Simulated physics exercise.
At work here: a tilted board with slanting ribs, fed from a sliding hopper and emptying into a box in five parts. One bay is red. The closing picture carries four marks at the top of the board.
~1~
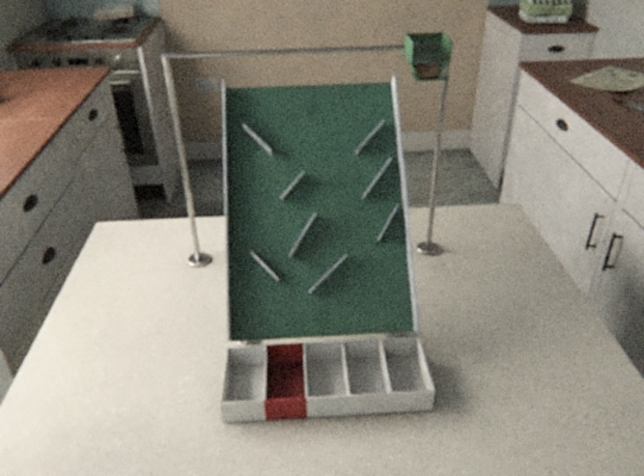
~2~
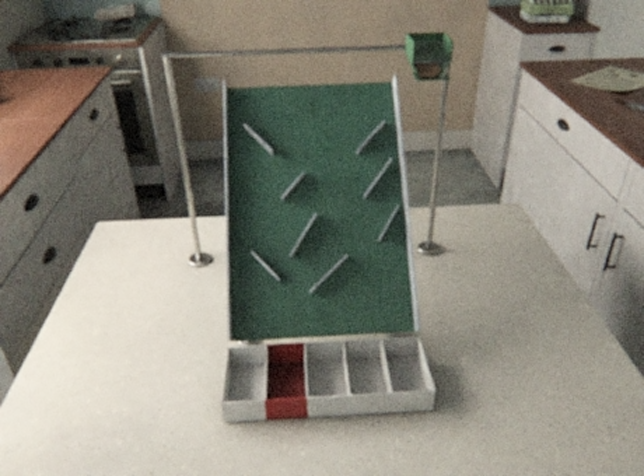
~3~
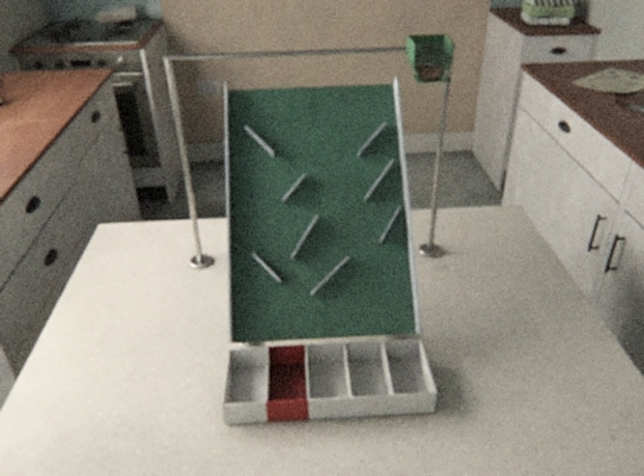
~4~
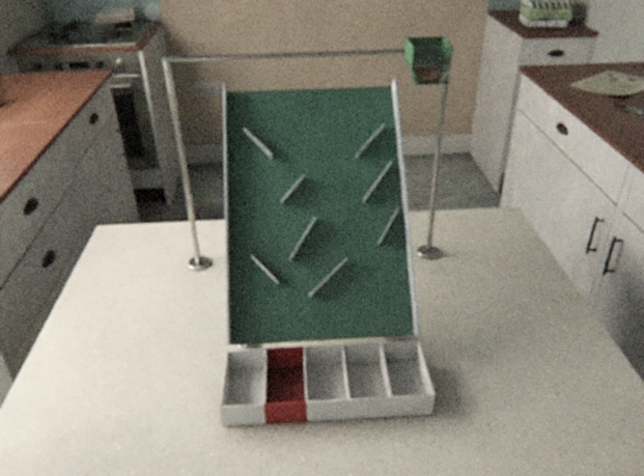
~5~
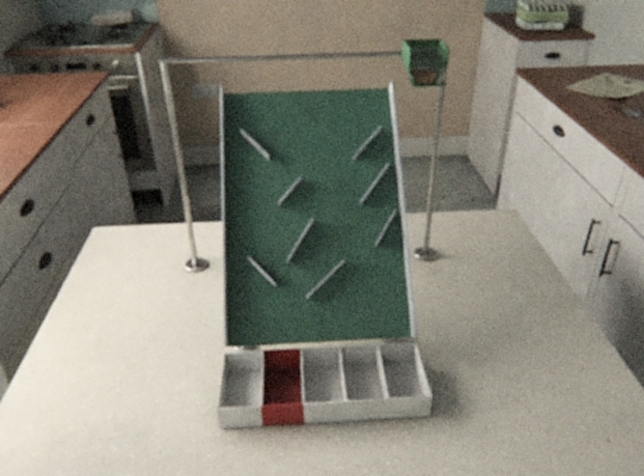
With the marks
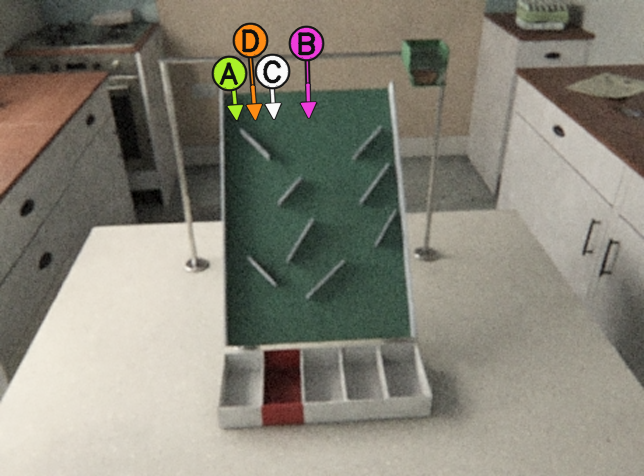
A tilted green board with slanting ribs stands above a five-part box, nothing visibly moving.
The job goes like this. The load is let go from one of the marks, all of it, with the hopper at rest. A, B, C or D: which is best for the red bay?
Go for B.
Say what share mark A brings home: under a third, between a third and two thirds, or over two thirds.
It is under a third.
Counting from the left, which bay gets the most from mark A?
The first from the left.
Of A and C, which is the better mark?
Mark C.
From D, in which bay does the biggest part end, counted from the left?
The third.
On the marked copy, mark A meets the board at (236, 114); mark B meets the board at (308, 112); mark C meets the board at (273, 113); mark D meets the board at (254, 114).
With A, just a few in the red bay, almost all in other bays, just a few outside the box.
With B, roughly a third in the red bay, roughly half in other bays, about a tenth outside the box.
With C, roughly a quarter in the red bay, the larger part in other bays.
With D, about a tenth in the red bay, the larger part in other bays.
